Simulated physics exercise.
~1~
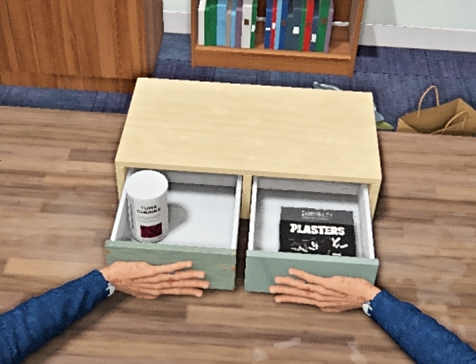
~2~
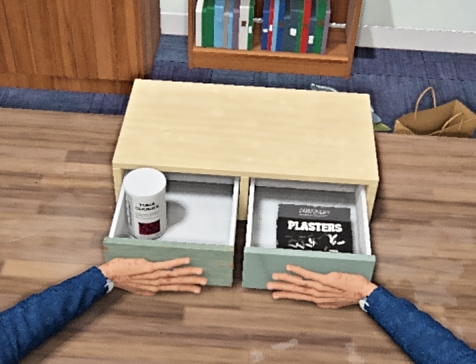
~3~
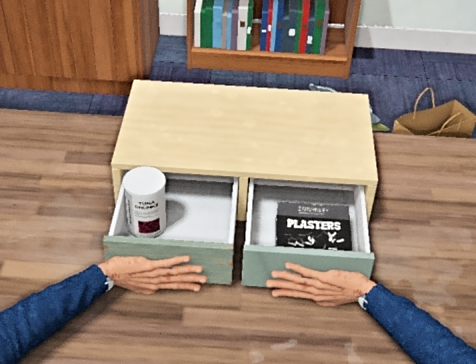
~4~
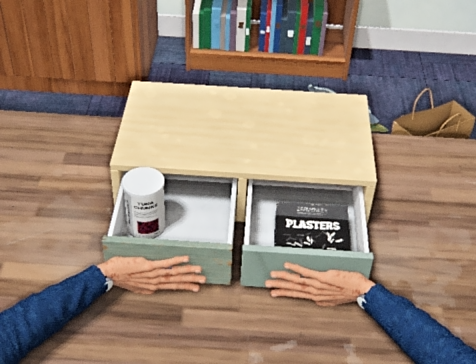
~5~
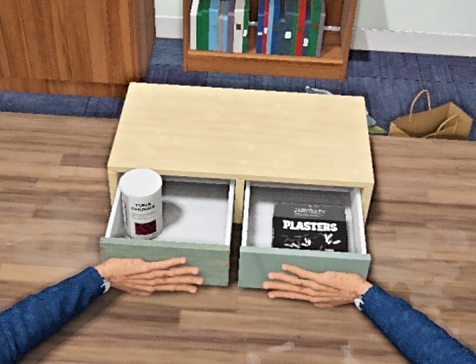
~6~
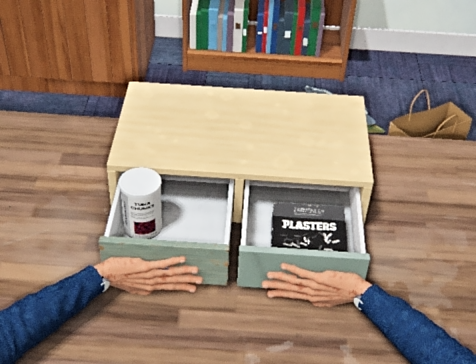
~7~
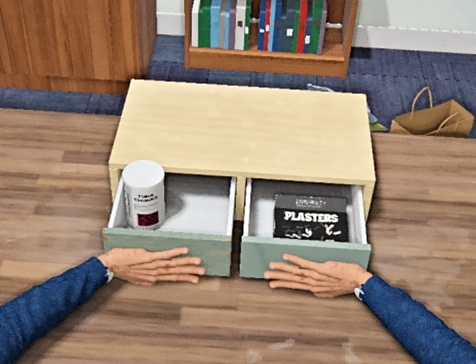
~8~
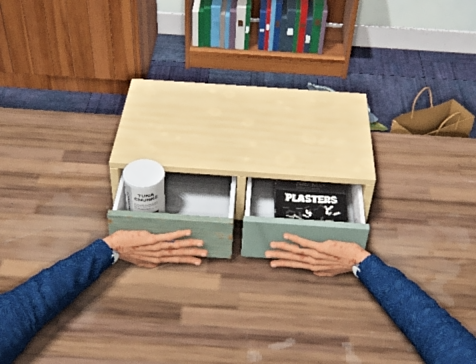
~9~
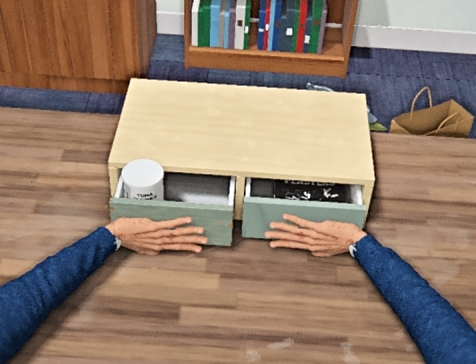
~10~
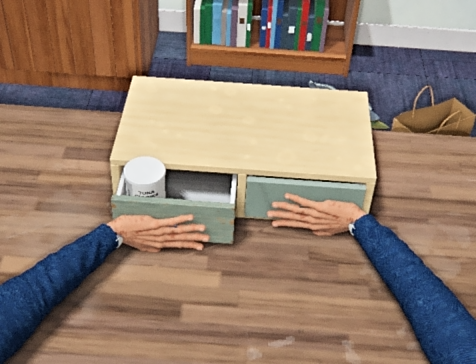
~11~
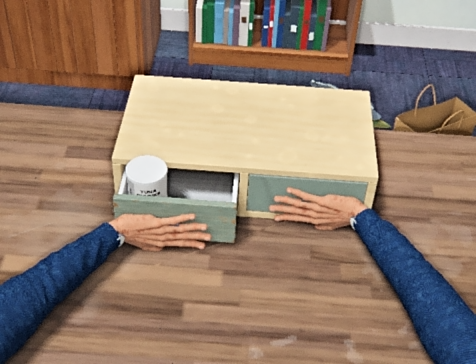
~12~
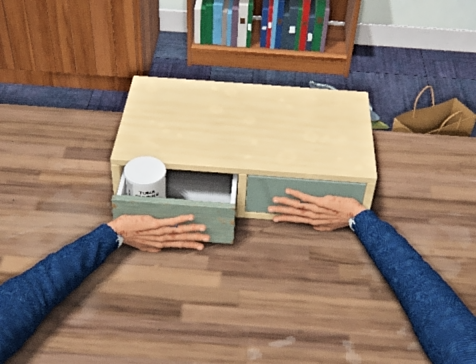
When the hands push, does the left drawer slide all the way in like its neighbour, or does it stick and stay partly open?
The left drawer sticks partway and stays ajar with the white tin still showing, while the right drawer closes fully.
